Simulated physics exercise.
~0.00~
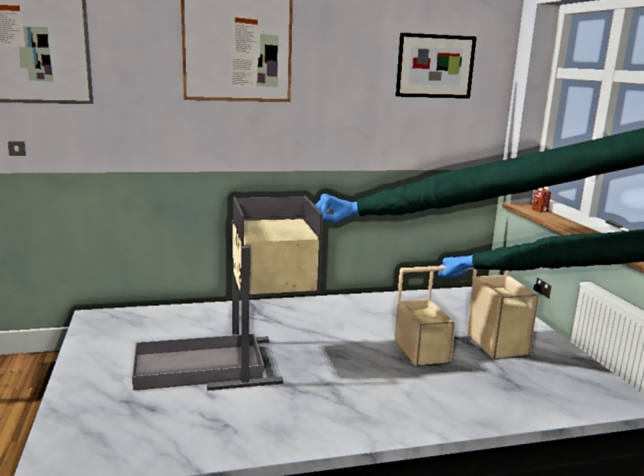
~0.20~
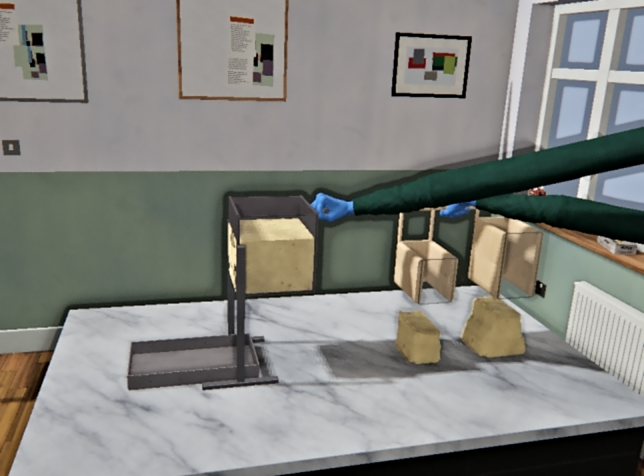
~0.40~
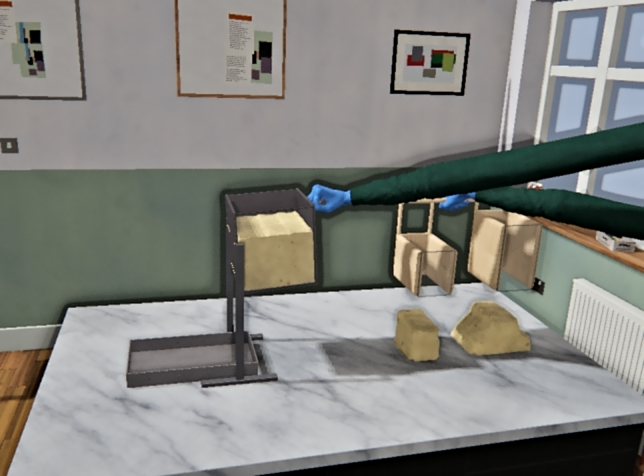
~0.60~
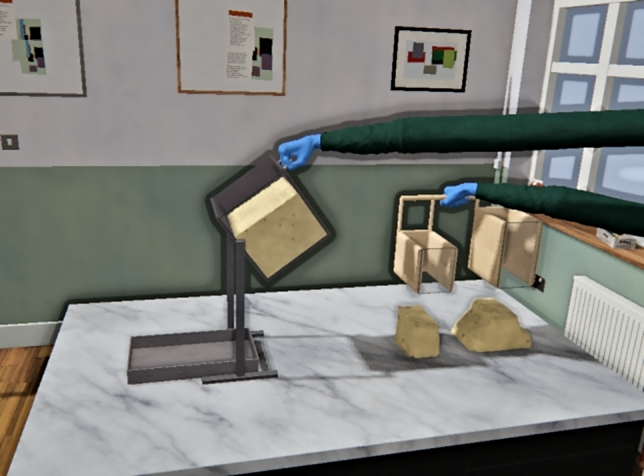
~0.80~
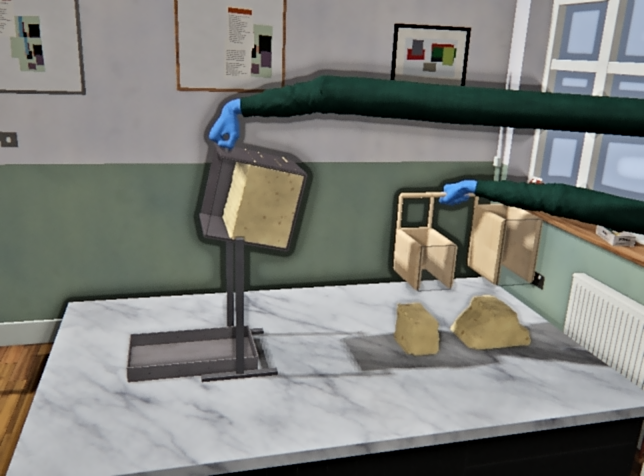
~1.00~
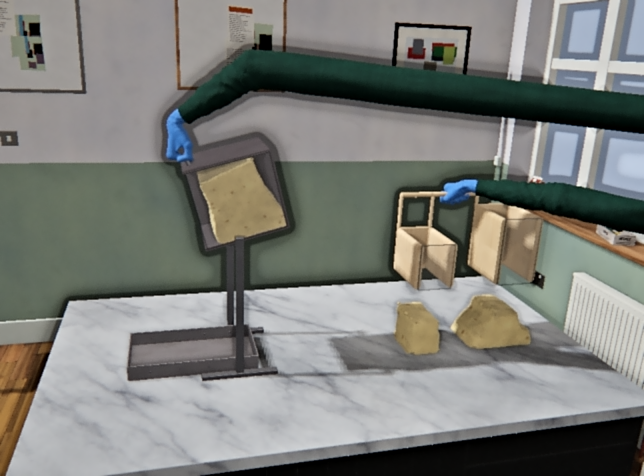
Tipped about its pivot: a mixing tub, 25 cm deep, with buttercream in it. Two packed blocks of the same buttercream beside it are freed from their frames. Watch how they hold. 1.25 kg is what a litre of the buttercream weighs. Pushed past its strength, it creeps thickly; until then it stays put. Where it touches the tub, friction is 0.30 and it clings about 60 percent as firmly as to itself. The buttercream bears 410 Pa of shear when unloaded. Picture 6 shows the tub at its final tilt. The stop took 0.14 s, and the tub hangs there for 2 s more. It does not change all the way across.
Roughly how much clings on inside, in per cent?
Roughly 32 per cent.
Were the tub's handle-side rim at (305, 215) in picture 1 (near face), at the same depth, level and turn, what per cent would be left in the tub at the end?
That would leave about 40 % in the tub.
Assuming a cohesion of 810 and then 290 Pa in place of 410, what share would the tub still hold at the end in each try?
Result: 50 % for the first case, 25 % for the second.
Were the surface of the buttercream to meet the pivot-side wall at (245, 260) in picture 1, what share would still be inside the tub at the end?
Around 50 per cent.
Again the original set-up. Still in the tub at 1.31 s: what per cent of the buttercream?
Near 40 in a hundred.
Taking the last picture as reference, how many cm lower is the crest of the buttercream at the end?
16 cm or so.
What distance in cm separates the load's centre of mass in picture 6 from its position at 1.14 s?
The shift is near 9 cm.
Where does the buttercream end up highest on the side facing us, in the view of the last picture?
Roughly at pixel (250, 216).
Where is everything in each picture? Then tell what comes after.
In the first frame, handle-side rim at (320, 215), tilt 0 degrees; top of the buttercream at (315, 238); blocks stand 13 cm, 20 cm (left to right).
In the second frame, handle-side rim at (315, 214), tilt 0 degrees; top of the buttercream at (310, 238); blocks stand 12 cm, 16 cm (left to right).
In the third frame, handle-side rim at (312, 206), tilt 4 degrees; top of the buttercream at (307, 231); blocks stand 12 cm, 13 cm (left to right).
In the fourth frame, handle-side rim at (282, 171), tilt 36 degrees; top of the buttercream at (294, 195); blocks stand 12 cm, 13 cm (left to right).
In the fifth frame, handle-side rim at (222, 159), tilt 78 degrees; top of the buttercream at (253, 167); blocks stand 12 cm, 13 cm (left to right).
In the sixth frame, handle-side rim at (184, 175), tilt 104 degrees; top of the buttercream at (253, 162); blocks stand 12 cm, 13 cm (left to right).
After 1.14 s, the tub is at 105 degrees and holds 73 %.
After 1.31 s, the tub is at 105 degrees and holds 39 %.
After 1.48 s, the tub is at 105 degrees and holds 34 %.
After 1.65 s, the tub is at 105 degrees and holds 32 %.
After 3.00 s, at the end, the tub is at 105 degrees and holds 32 %.
